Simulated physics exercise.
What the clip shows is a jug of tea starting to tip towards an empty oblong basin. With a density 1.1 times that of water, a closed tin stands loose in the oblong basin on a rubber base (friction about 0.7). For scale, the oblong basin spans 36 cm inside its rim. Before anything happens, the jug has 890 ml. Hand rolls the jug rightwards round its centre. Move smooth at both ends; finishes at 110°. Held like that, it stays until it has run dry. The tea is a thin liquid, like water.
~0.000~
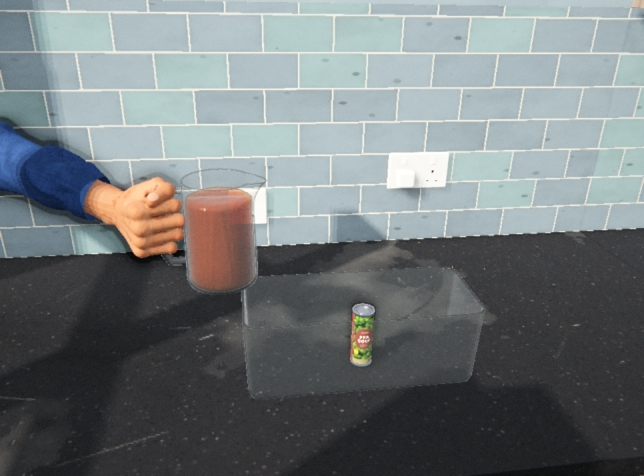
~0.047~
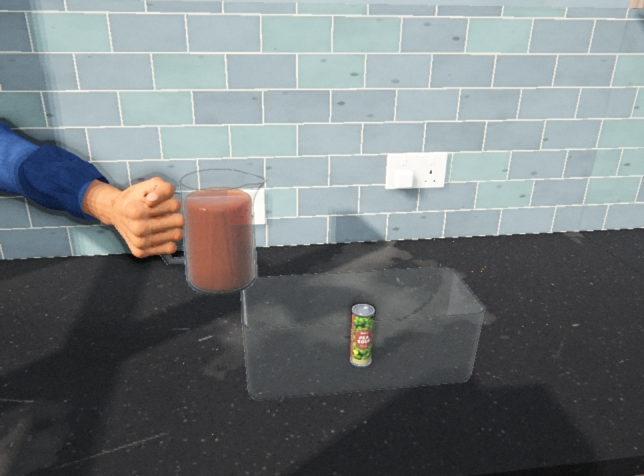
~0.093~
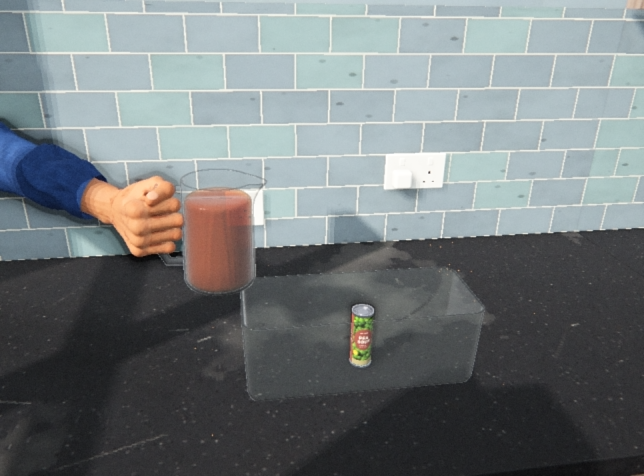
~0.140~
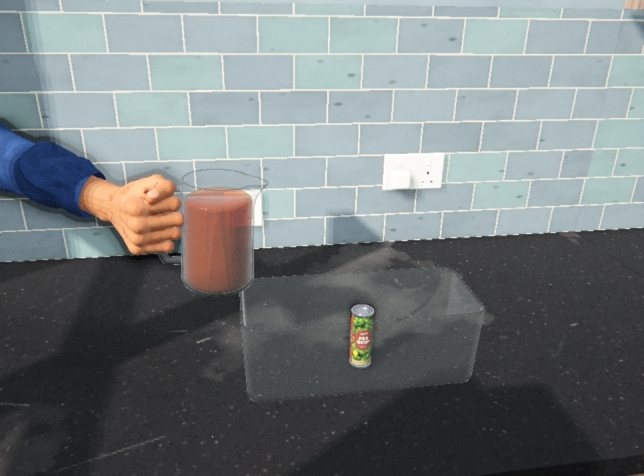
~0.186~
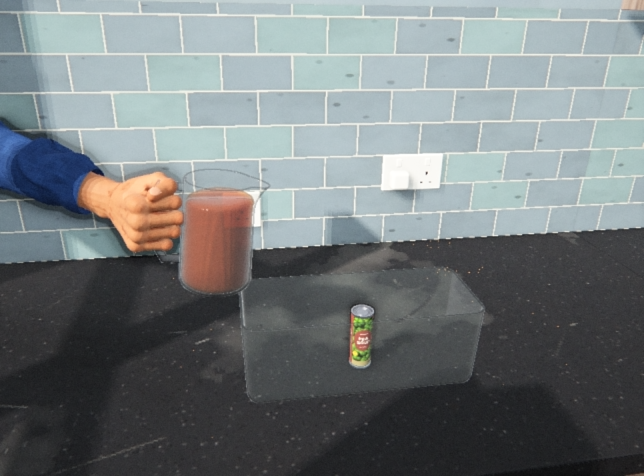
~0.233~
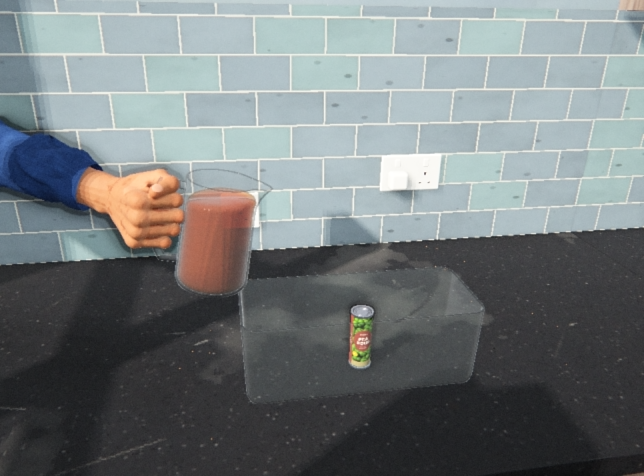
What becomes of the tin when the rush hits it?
It is left on its base.
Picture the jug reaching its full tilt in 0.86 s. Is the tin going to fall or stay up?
After the tilt, the tin is still standing.
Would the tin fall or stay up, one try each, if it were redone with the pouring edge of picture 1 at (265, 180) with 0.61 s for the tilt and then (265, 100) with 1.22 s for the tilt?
Trial 1 - tin stays standing; trial 2 - tin tips.
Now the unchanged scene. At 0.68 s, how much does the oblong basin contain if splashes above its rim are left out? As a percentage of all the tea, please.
About 2%.
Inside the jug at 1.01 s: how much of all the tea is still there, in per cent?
About 44 percent.
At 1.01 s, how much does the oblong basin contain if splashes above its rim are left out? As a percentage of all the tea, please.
Value: Approx. 42 %.
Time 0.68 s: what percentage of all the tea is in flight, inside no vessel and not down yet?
8 %.
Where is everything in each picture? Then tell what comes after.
It leans 0°; its right rim is at (267, 179); the tea meets the walls at (184, 197) and (253, 195); the oblong basin's rim runs from (243, 303) to (469, 289); the tin's top is at (363, 312), in the first picture.
It leans 0°; its right rim is at (266, 179); the tea meets the walls at (184, 197) and (252, 195), in the second picture.
It leans 2°; its right rim is at (267, 180); the tea meets the walls at (184, 197) and (252, 196), in the third picture.
It leans 4°; its right rim is at (268, 182); the tea meets the walls at (184, 197) and (253, 196), in the fourth picture.
It leans 6°; its right rim is at (270, 184); the tea meets the walls at (185, 199) and (254, 196), in the fifth picture.
It leans 10°; its right rim is at (273, 187); the tea meets the walls at (185, 199) and (257, 197), in the sixth picture.
After 0.68 s the tilt is 65° and 90 per cent is still to pour; the tin stands where it began.
After 1.01 s the tilt is 102° and 43 per cent is still to pour; the tin stands where it began.
After 1.35 s the tilt is 110° and 4 per cent is still to pour; the tin stands where it began.
After 1.72 s the tilt is 110° and 0 per cent is still to pour; the tin stands where it began.
In the end the tin stands where it began.
